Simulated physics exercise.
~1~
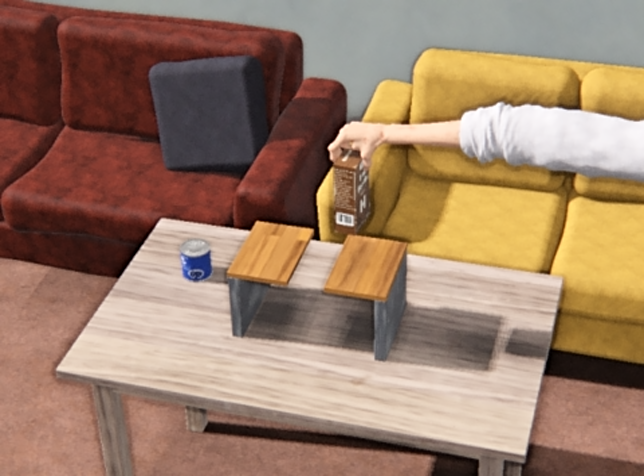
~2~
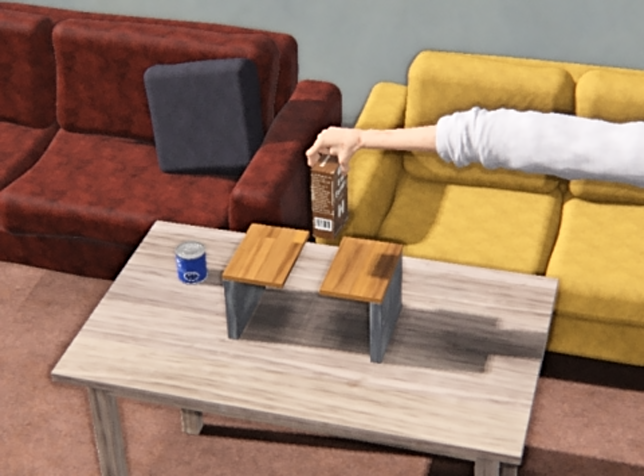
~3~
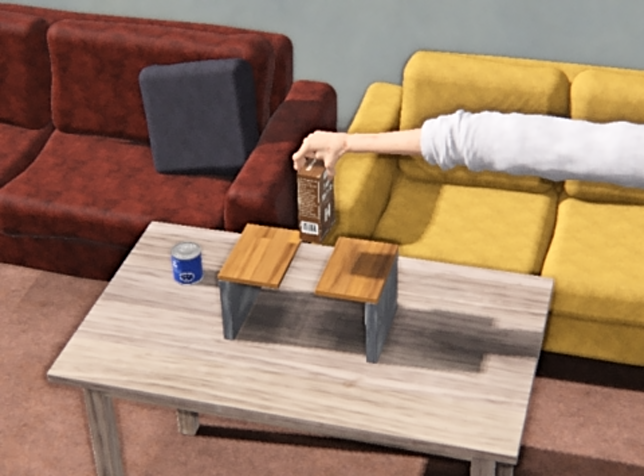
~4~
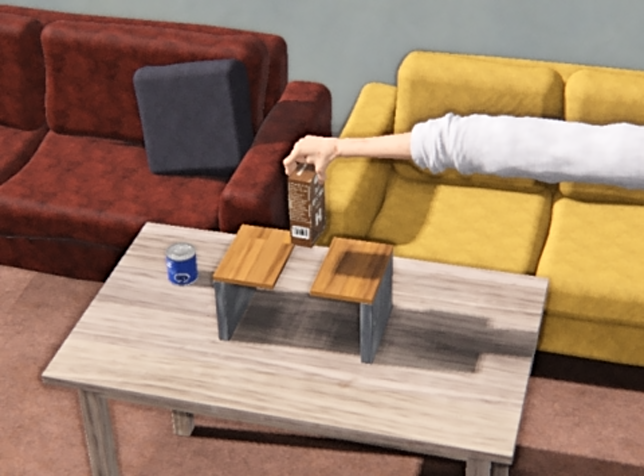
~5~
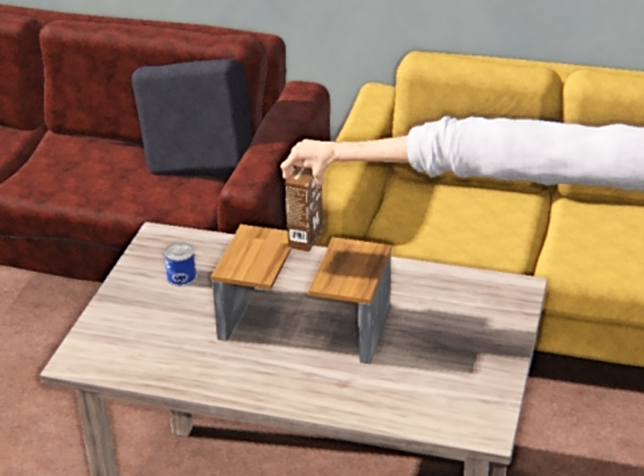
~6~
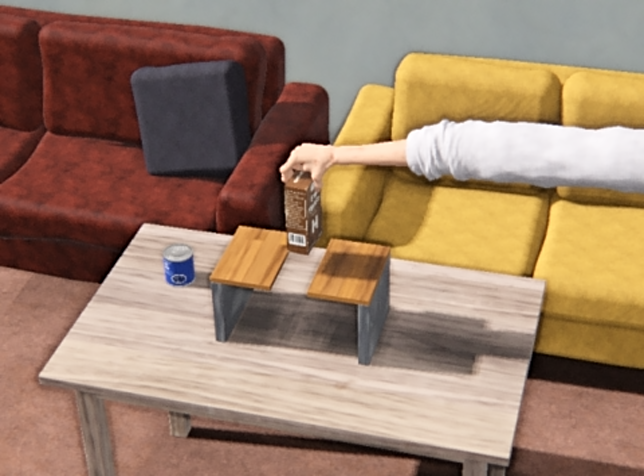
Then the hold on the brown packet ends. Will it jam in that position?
No, it gets past.
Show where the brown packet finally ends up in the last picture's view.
The object finishes roughly at pixel (306, 297).
Then, 0.32 s on from there, brown packet shifted well along near (306, 287).
Then, 0.66 s on from there, brown packet shifted well along near (306, 297).
In the end, moved from the start, brown packet; blue tin unmoved. At the end, from the last picture's camera, brown packet near (306, 297). The packet reaches the table.
